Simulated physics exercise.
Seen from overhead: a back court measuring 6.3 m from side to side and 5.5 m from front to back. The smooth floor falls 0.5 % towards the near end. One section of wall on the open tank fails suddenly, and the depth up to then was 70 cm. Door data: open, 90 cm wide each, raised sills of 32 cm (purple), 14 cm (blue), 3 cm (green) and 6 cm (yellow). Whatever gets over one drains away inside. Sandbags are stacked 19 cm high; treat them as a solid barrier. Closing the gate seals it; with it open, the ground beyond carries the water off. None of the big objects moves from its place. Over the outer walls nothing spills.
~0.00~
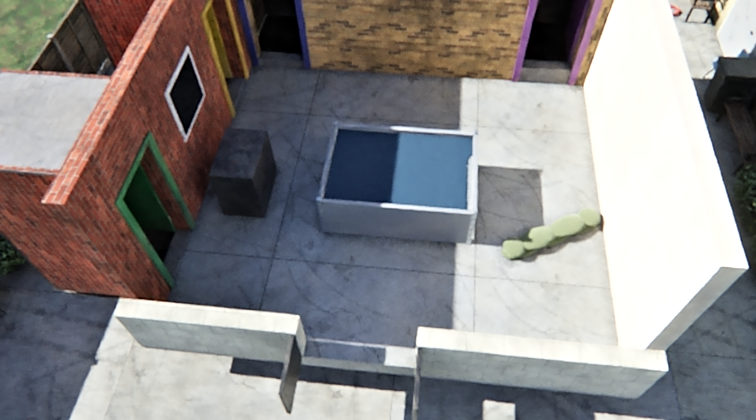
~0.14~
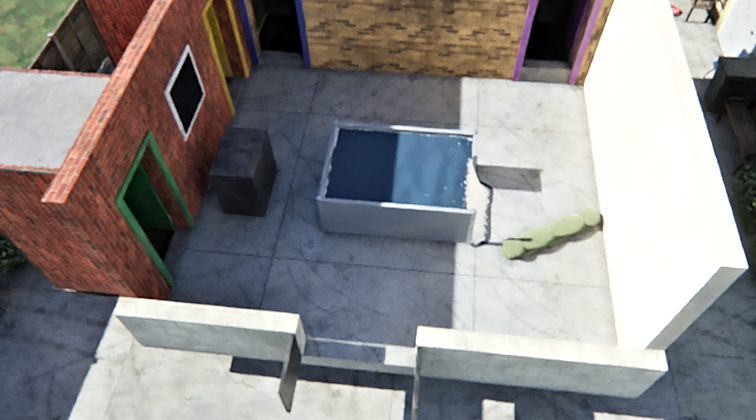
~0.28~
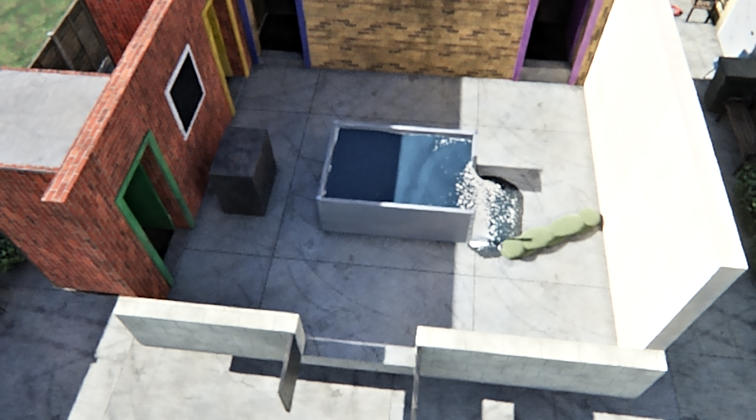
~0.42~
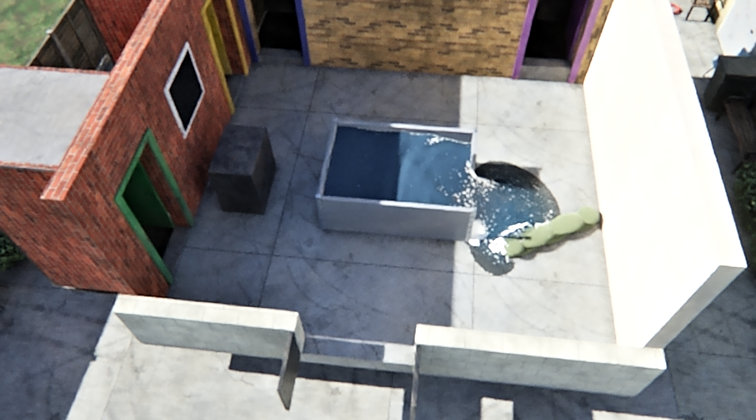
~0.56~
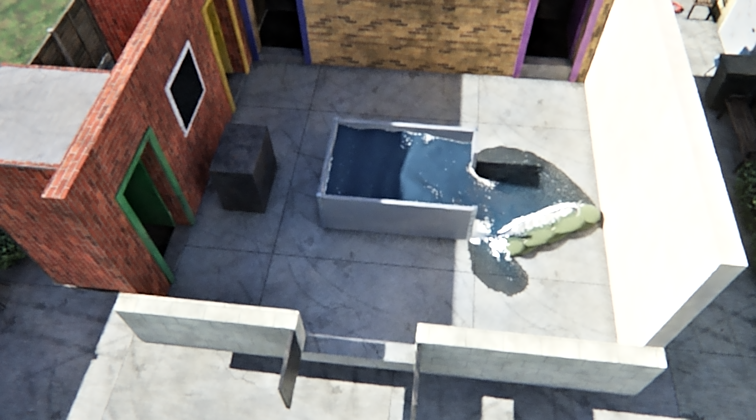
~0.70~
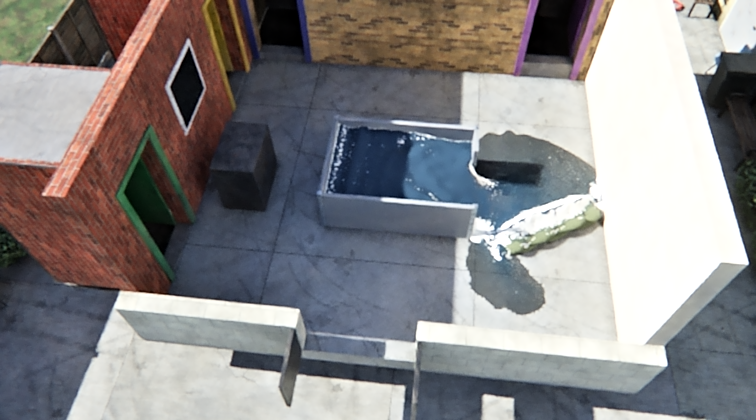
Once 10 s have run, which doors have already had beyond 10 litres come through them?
My prediction: At the purple door the limit will not be outstripped, at the blue door the limit will not be outstripped, at the green door the limit will be outstripped, at the yellow door the limit will be outstripped.
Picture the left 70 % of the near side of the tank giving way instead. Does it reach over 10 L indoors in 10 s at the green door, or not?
Then the green door ends up out of bounds.
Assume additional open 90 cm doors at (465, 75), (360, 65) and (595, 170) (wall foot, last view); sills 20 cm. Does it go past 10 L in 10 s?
In turn: Not over, below, above.
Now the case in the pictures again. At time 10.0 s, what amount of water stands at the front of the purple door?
I'd say close to 6.0 cm.
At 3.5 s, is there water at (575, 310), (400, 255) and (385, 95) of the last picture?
Going in order, covered, then clear, then covered.
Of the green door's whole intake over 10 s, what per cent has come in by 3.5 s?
0 per cent, roughly.
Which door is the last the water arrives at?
Green.
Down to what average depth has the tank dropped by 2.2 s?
Roughly 32 centimetres.
After 1.4 s water covers 20 % of the floor and is deepest (43 cm) near (589, 190); purple door not reached, blue door not reached, green door not reached, yellow door not reached.
After 2.2 s water covers 30 % of the floor and is deepest (38 cm) near (589, 190); purple door 30 cm at the sill, 1 L in, blue door not reached, green door not reached, yellow door not reached.
After 3.5 s water covers 50 % of the floor and is deepest (28 cm) near (557, 86); purple door 26 cm at the sill, 3 L in, blue door not reached, green door not reached, yellow door not reached.
After 6.0 s water covers 90 % of the floor and is deepest (17 cm) near (222, 143); purple door 16 cm at the sill, 4 L in, blue door 6 cm at the sill, 0 L in, green door 5 cm at the sill, 0 L in, yellow door 13 cm at the sill, 34 L in.
After 10.0 s water covers 95 % of the floor and is deepest (12 cm) near (160, 317); purple door 6 cm at the sill, 4 L in, blue door 9 cm at the sill, 0 L in, green door 6 cm at the sill, 56 L in, yellow door 10 cm at the sill, 103 L in.
